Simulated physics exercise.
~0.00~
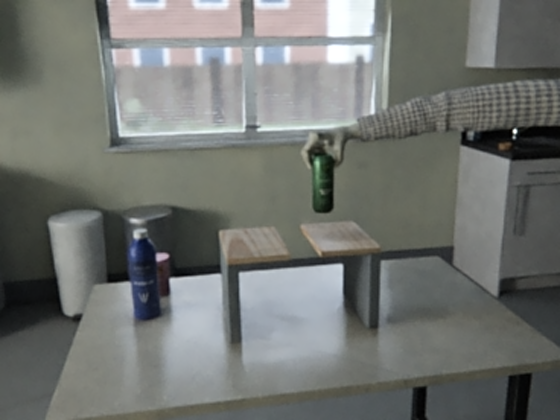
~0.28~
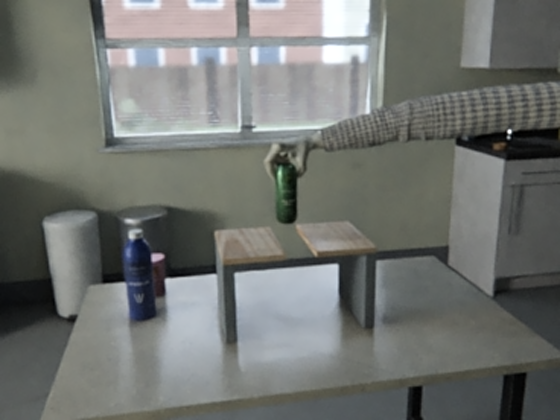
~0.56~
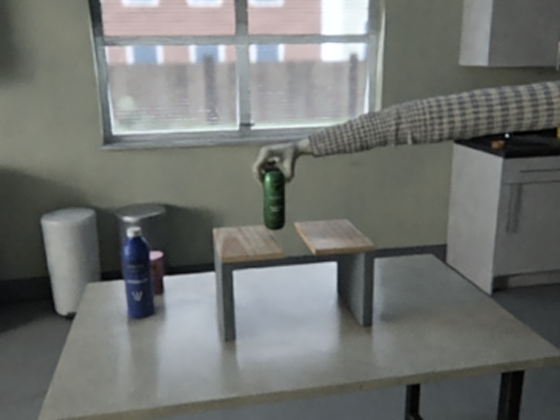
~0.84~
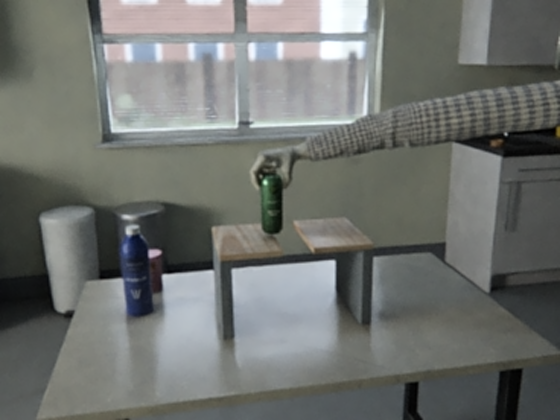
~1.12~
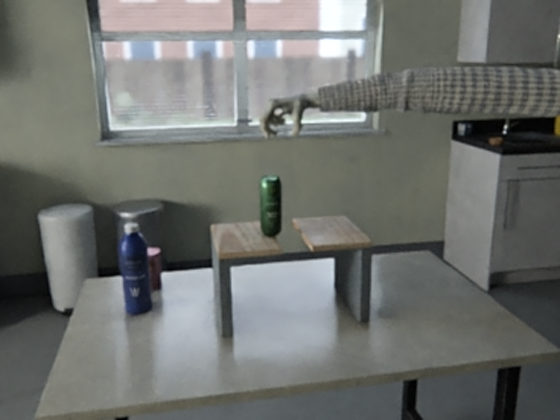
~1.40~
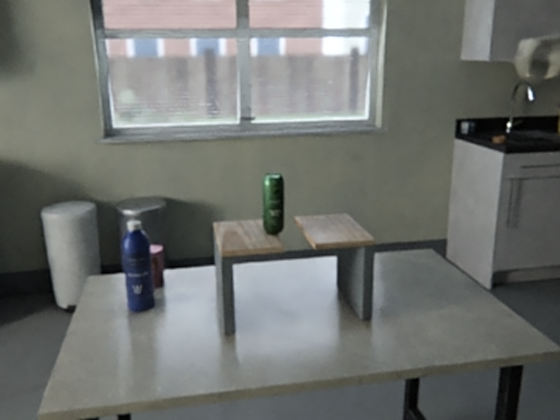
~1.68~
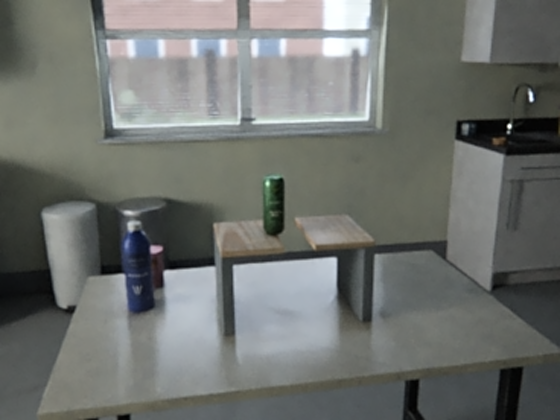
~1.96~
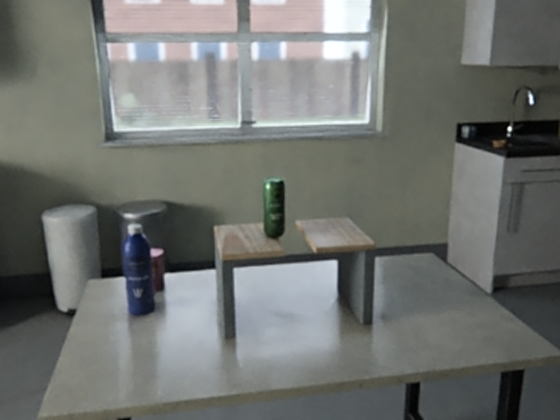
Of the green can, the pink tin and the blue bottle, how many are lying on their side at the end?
None of them are lying on their side. The green can, the pink tin and the blue bottle all still stand upright.
